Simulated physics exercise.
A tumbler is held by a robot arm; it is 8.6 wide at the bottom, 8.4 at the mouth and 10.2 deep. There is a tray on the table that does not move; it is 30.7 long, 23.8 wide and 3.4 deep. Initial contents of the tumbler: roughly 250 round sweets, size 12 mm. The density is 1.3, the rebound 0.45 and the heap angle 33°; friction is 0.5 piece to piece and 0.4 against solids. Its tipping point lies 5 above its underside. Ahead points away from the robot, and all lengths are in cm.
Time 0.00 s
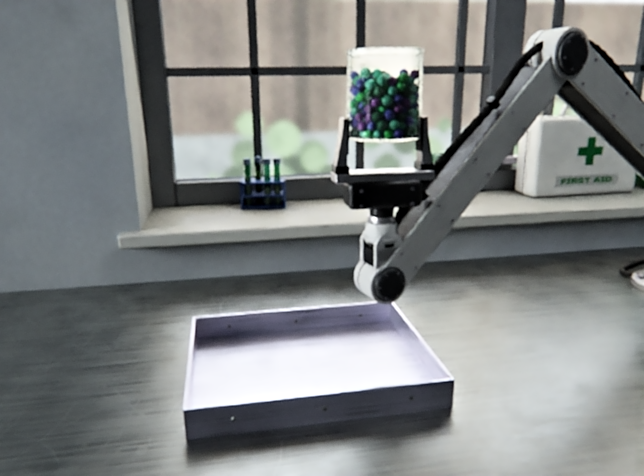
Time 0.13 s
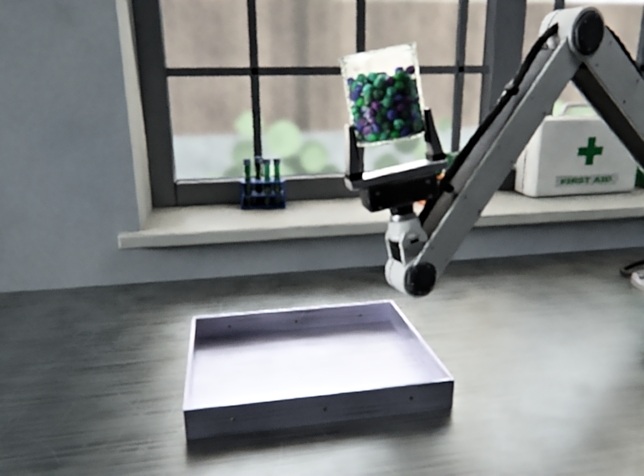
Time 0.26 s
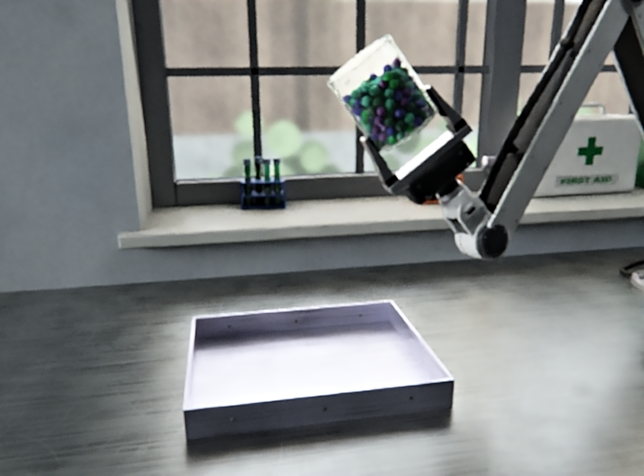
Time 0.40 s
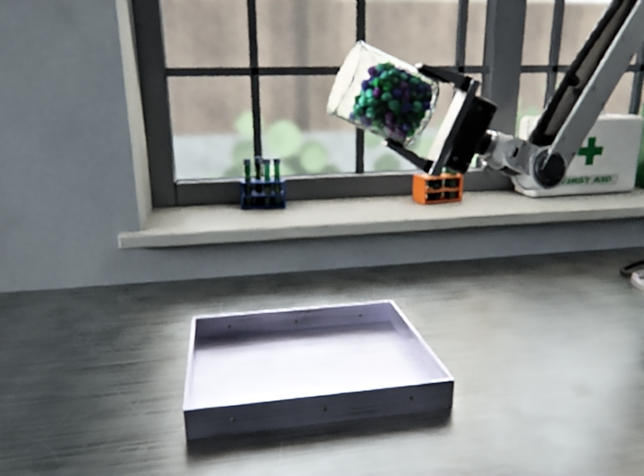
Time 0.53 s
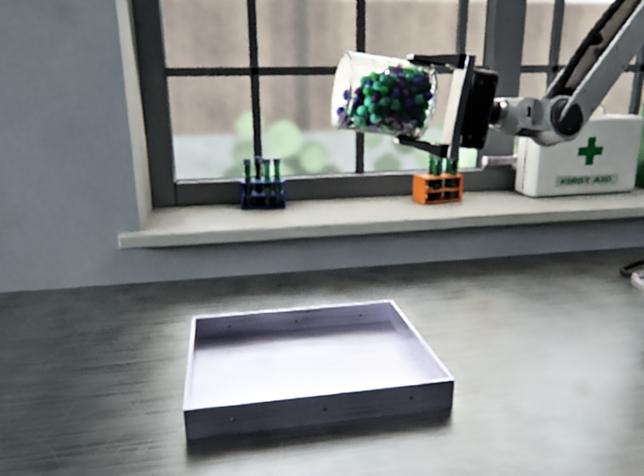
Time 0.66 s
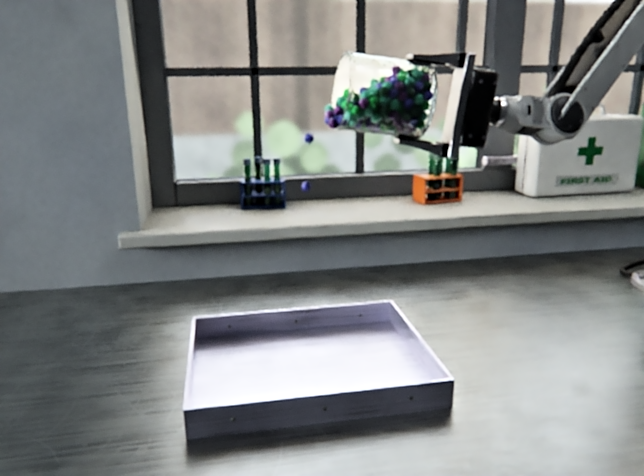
At the start, a robot arm holds a clear tumbler of green, blue and purple round sweets upright above a pale tray on a table. The arm tips the tumbler steadily to the left until it lies nearly sideways. The sweets then slide toward its mouth, and a couple drop through the air.
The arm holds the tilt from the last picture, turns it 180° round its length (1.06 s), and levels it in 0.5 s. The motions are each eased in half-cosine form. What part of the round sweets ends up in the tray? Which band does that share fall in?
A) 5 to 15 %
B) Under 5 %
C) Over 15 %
Over 15 % (C).
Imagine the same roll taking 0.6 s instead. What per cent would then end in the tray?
Then roughly 20 %.
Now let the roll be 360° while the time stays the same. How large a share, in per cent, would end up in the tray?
It would be roughly 30 percent.
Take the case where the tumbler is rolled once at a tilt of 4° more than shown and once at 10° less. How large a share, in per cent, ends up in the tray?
Roughly 35 % on the first try and 5 % on the second.
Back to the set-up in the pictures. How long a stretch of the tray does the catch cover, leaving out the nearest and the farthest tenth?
16 cm, roughly.
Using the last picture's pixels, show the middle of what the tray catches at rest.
Near (273, 371).
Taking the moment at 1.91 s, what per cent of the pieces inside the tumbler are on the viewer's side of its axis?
Roughly 60 per cent.
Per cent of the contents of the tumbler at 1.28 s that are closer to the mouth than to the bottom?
My estimate is some 35 per cent.
By 1.28 s, tipped 82°, highest piece 39 above the table; 220 in the tumbler, 22 in the tray, 9 in flight or on a rim.
By 1.91 s, tipped 57°, highest piece 38 above the table; 192 in the tumbler, 53 in the tray, 6 in flight or on a rim.
By 2.42 s, upright, highest piece 39 above the table; 192 in the tumbler, 59 in the tray.
By 3.12 s, upright, highest piece 39 above the table; 192 in the tumbler, 59 in the tray.
Final count, 192 in the tumbler, 59 in the tray. That is 24 % in the tray.
